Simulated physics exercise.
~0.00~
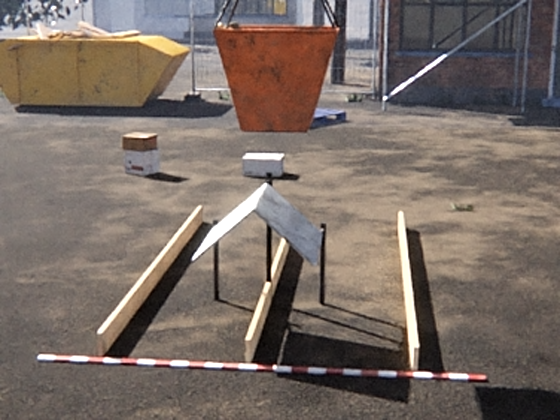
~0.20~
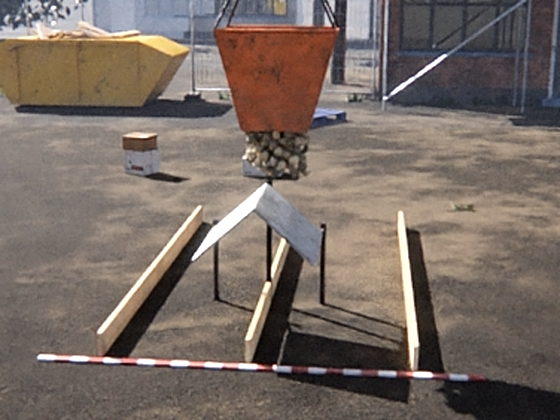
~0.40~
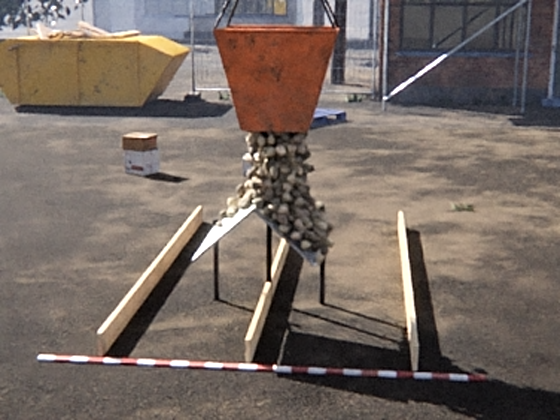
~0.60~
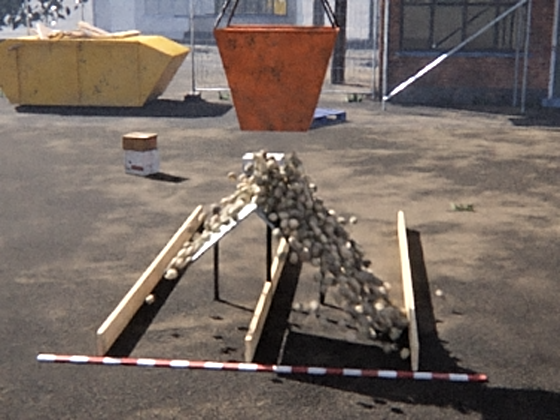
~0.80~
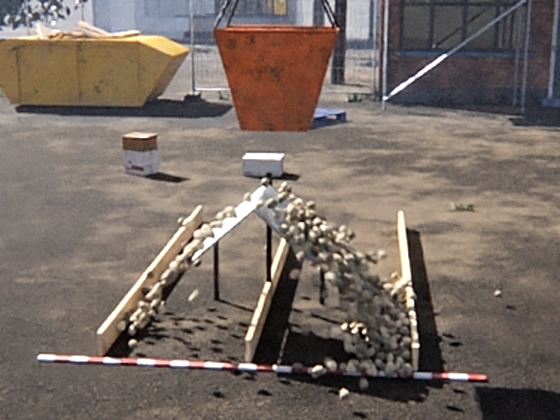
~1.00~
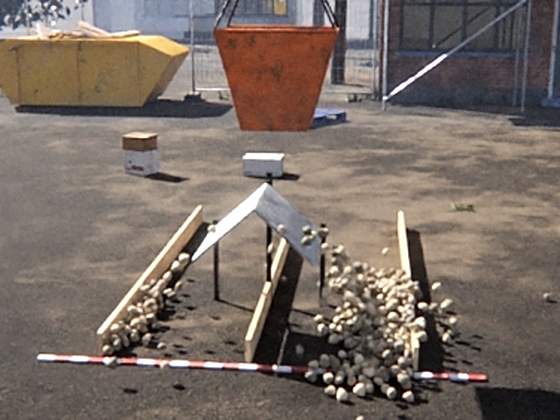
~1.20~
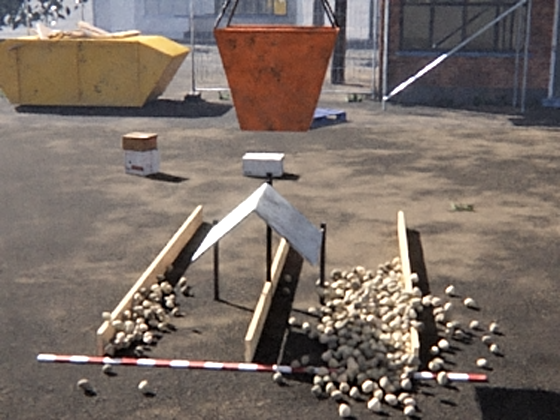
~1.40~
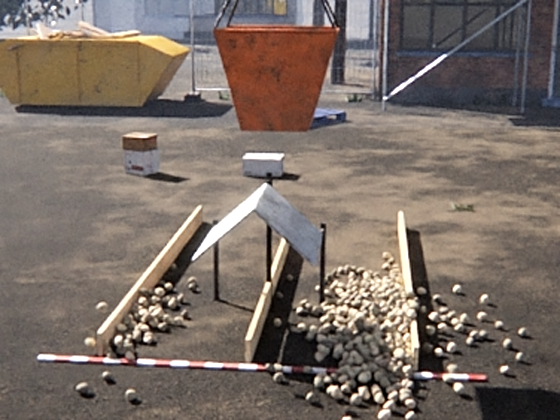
Round stones drop from an orange hopper onto sloping steel and settle mostly at right.
